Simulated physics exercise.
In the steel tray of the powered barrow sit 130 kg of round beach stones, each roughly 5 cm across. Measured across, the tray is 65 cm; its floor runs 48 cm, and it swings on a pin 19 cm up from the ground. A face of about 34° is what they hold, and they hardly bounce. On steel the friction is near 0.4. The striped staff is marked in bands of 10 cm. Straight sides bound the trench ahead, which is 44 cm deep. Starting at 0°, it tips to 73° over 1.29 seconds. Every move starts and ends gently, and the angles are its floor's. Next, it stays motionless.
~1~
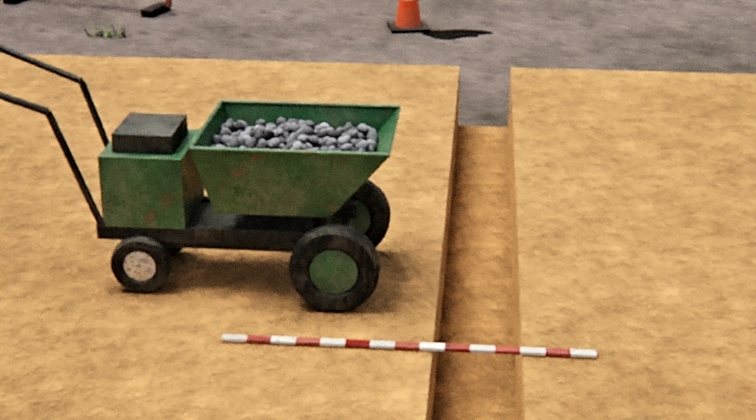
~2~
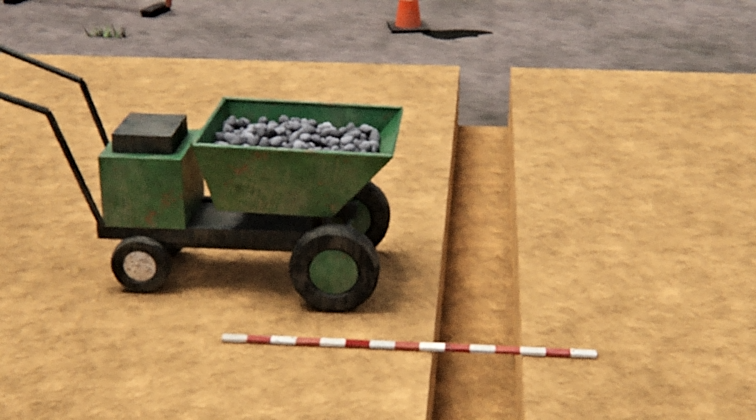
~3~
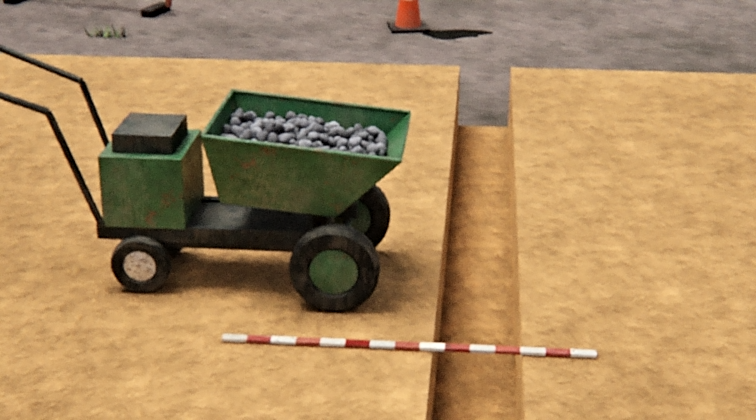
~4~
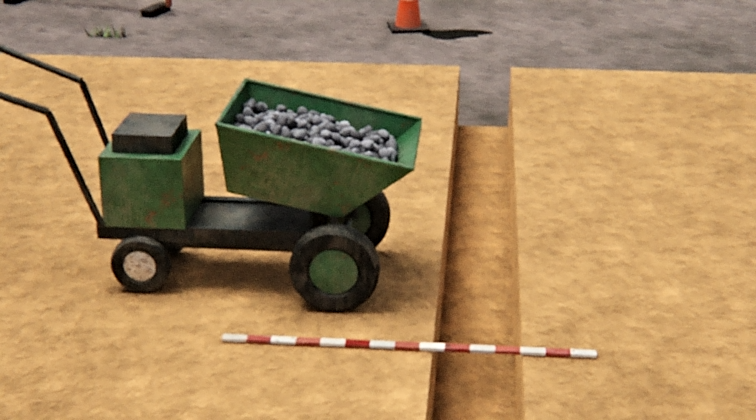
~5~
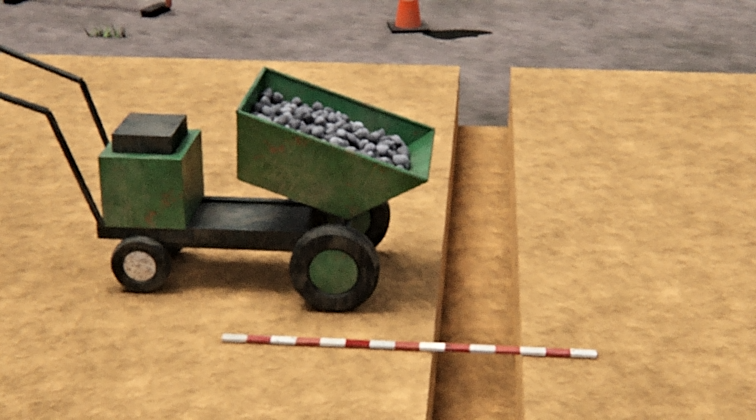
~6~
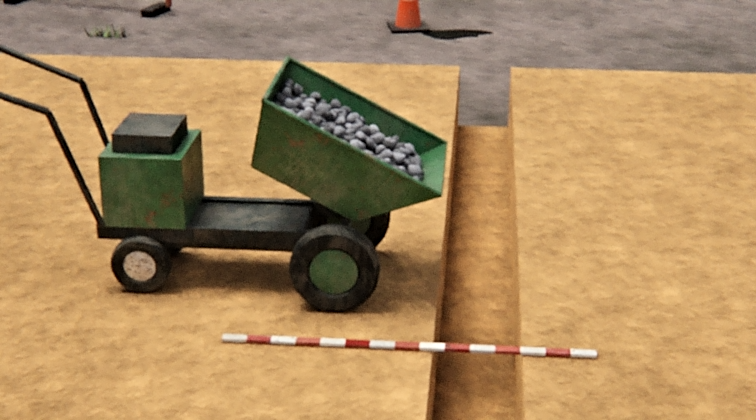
A green powered barrow loaded with rounded gray stones stood beside a straight trench in sandy ground, and its tray slowly swung up at the back, tilting toward the right with the stones still inside.
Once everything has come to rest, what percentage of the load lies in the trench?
69 %.
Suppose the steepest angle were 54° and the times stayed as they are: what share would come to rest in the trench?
In that case some 50 per cent.
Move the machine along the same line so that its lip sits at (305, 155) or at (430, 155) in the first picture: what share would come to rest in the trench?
I'd expect some 70 per cent, then some 25.
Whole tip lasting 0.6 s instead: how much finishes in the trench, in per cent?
I'd put it at roughly 55 per cent.
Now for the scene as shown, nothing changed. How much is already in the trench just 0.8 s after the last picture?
Roughly 35 percent of the load.
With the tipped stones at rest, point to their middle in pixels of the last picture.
I'd point to around (499, 354).
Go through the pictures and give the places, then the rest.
In the first frame, lip at (389, 155), floor tilted 0°, highest stones at (311, 133).
In the second frame, lip at (392, 157), floor tilted 1°, highest stones at (301, 133).
In the third frame, the tray is at 5°, its lip at (401, 161); the top of the load is at (267, 124).
In the fourth frame, lip at (413, 169), floor tilted 12°, highest stones at (265, 114).
In the fifth frame, the tray is at 19°, its lip at (428, 181); the top of the load is at (271, 102).
In the sixth frame, lip at (442, 196), floor tilted 28°, highest stones at (287, 93).
Then, 0.4 s after the last picture the floor is at 62°, 99 % in the tray, 1 % in the trench; the foremost stones are at (485, 245).
Then, 0.8 s after the last picture the floor is at 73°, 42 % in the tray, 37 % in the trench, 21 % past the trench; the foremost stones are at (609, 280).
Then, 1.2 s after the last picture the floor is at 73°, 11 % in the tray, 57 % in the trench, 31 % past the trench; the foremost stones are at (712, 289).
Then, 3.2 s after the last picture the floor is at 73°, 0 % in the tray, 69 % in the trench, 31 % past the trench; the foremost stones are past the picture's edge.
